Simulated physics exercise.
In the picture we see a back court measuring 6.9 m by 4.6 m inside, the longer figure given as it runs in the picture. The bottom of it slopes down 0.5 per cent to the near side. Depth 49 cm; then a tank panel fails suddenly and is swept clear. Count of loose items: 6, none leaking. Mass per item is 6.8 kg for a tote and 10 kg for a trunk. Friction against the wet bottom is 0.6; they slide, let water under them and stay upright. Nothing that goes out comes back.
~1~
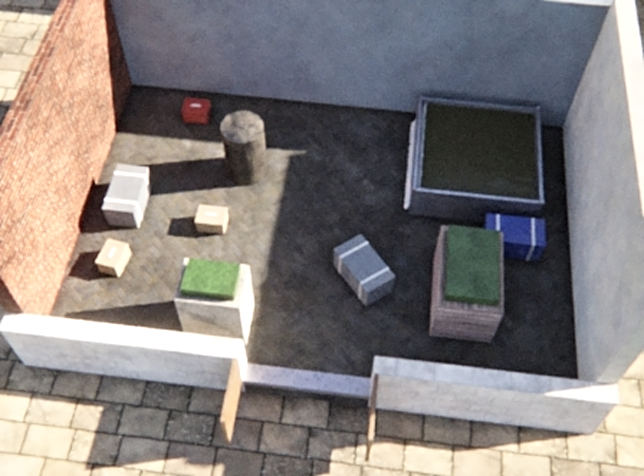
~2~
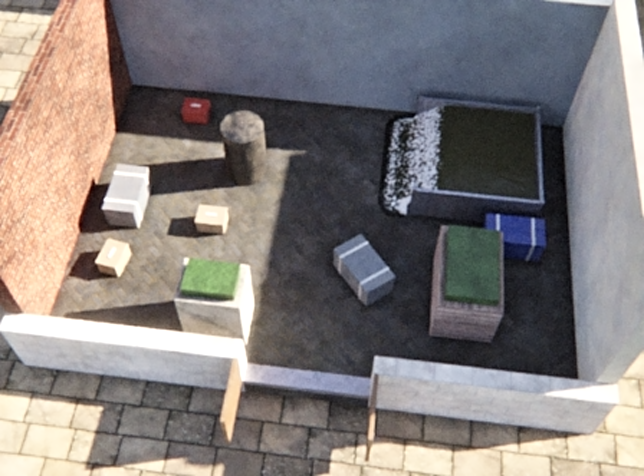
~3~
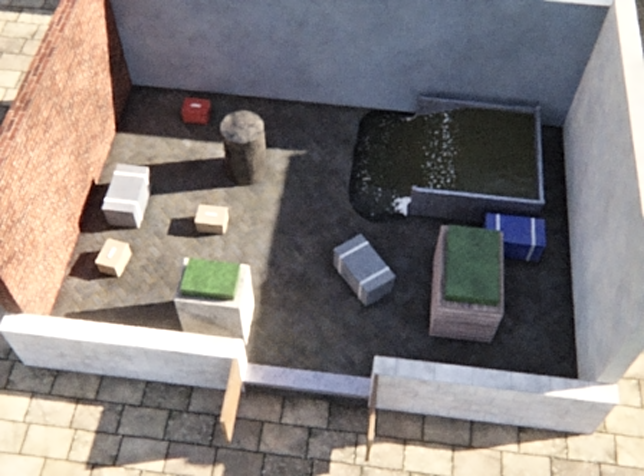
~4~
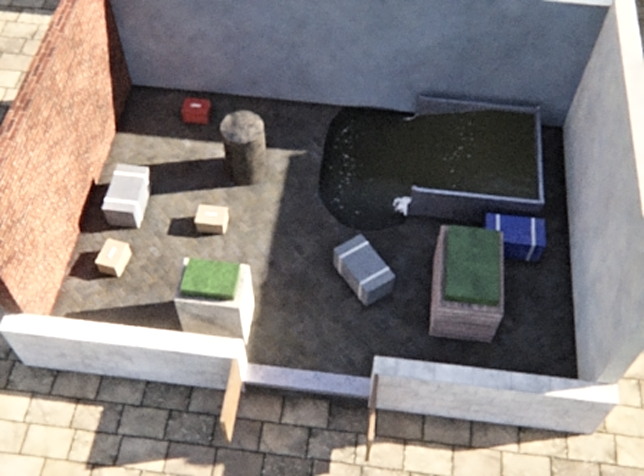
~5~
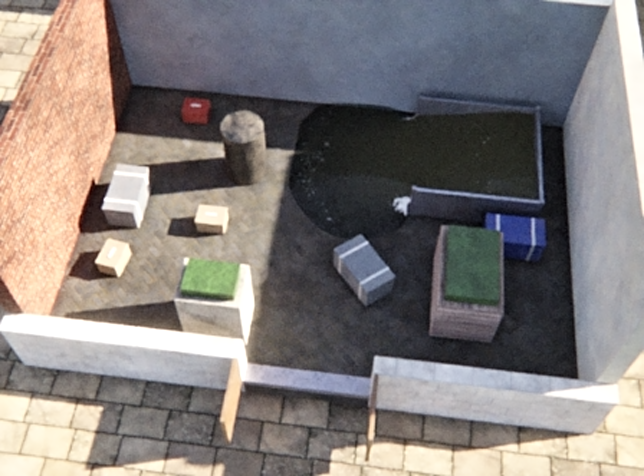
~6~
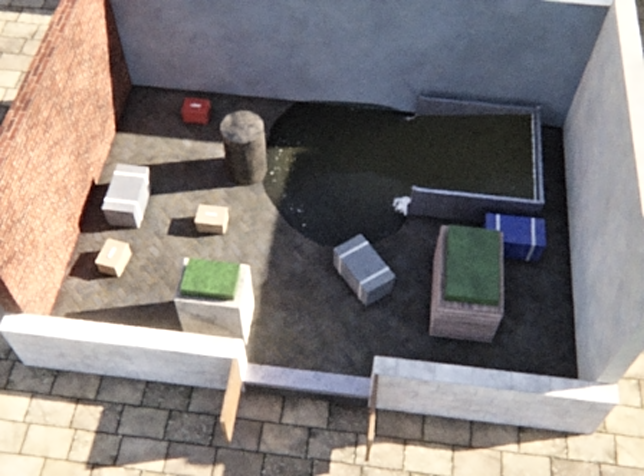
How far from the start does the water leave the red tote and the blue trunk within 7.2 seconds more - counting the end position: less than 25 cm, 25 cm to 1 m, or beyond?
Final spots: Red tote a long way off, blue trunk near where it began.
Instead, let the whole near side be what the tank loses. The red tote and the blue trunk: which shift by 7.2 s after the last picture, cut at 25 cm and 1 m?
Then the red tote remains roughly in place and the blue trunk goes a great distance.
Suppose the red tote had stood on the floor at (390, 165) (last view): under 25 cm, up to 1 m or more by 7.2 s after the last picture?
I'd say it lands far off.
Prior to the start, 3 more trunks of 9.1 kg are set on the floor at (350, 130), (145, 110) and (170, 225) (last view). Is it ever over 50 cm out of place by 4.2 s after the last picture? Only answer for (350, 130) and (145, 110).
Taking them in order, they end up greater and greater.
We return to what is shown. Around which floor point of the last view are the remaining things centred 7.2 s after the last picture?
Mean floor pixel: About (297, 254).
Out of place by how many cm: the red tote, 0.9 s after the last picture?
About 10 cm out of place.
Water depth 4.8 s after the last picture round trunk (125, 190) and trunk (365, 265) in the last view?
Roughly 16 and 1 cm.
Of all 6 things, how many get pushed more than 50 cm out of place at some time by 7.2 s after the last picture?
4.
Then, 0.9 s after the last picture the red tote is near (191, 104), 0.1 m from its start, aground; the blue trunk is near (516, 229), 0.0 m from its start, aground; 0 of 6 are out; 0 afloat.
Then, 2.8 s after the last picture the red tote is near (131, 150), 1.3 m from its start, afloat; the blue trunk is near (516, 229), 0.0 m from its start, aground; 0 of 6 are out; 4 afloat.
Then, 4.8 s after the last picture the red tote is near (168, 256), 2.8 m from its start, afloat; the blue trunk is near (516, 229), 0.0 m from its start, aground; 0 of 6 are out; 4 afloat.
Then, 7.2 s after the last picture the red tote is near (254, 186), 1.8 m from its start, afloat; the blue trunk is near (516, 229), 0.0 m from its start, aground; 0 of 6 are out; 5 afloat.
